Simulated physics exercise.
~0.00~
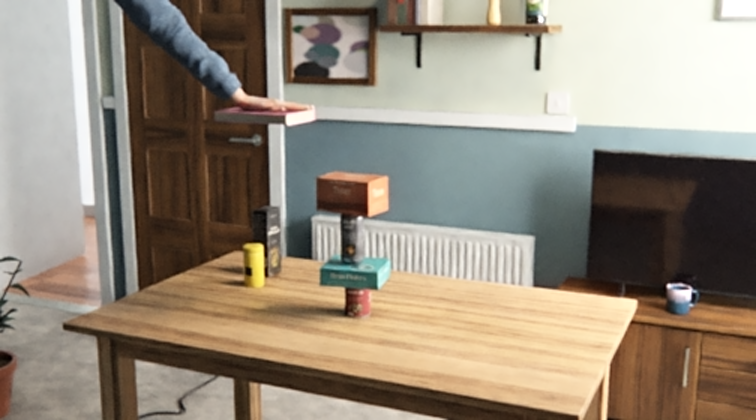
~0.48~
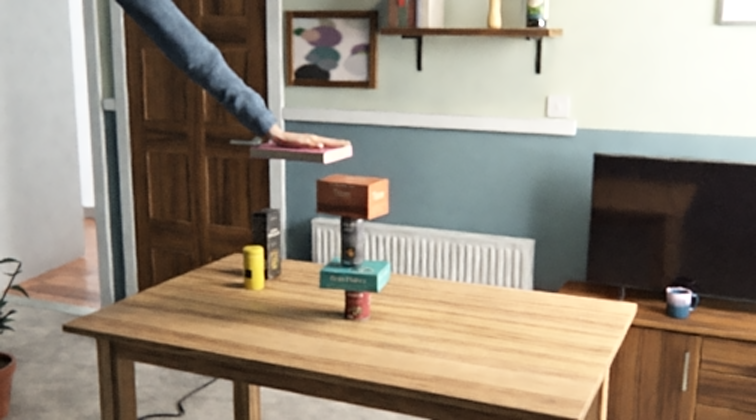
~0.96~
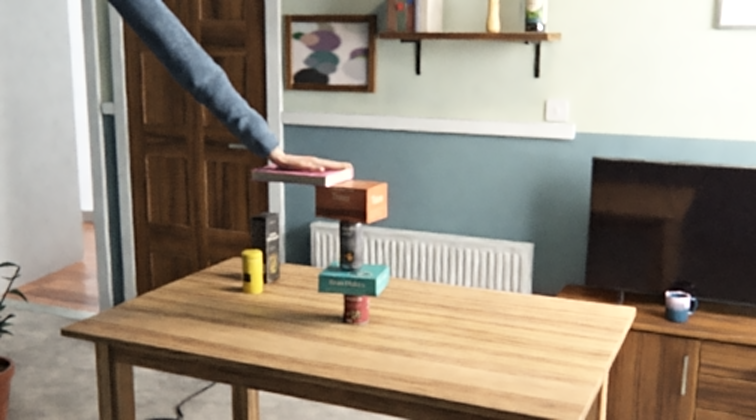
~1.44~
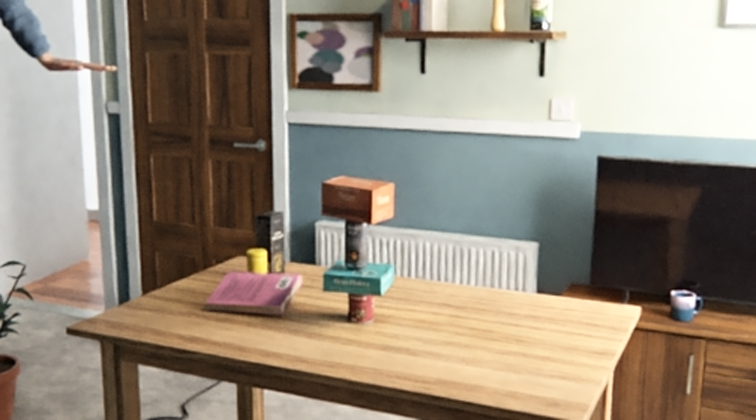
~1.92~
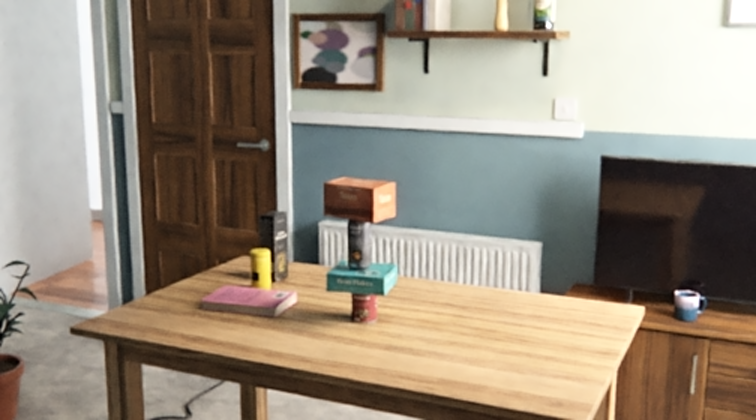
On a wooden table in a living room, a hand lowered a pink book onto the left edge of the orange box topping a small stack, then drew away as the book fell and came to rest on the tabletop, leaving the stack standing.
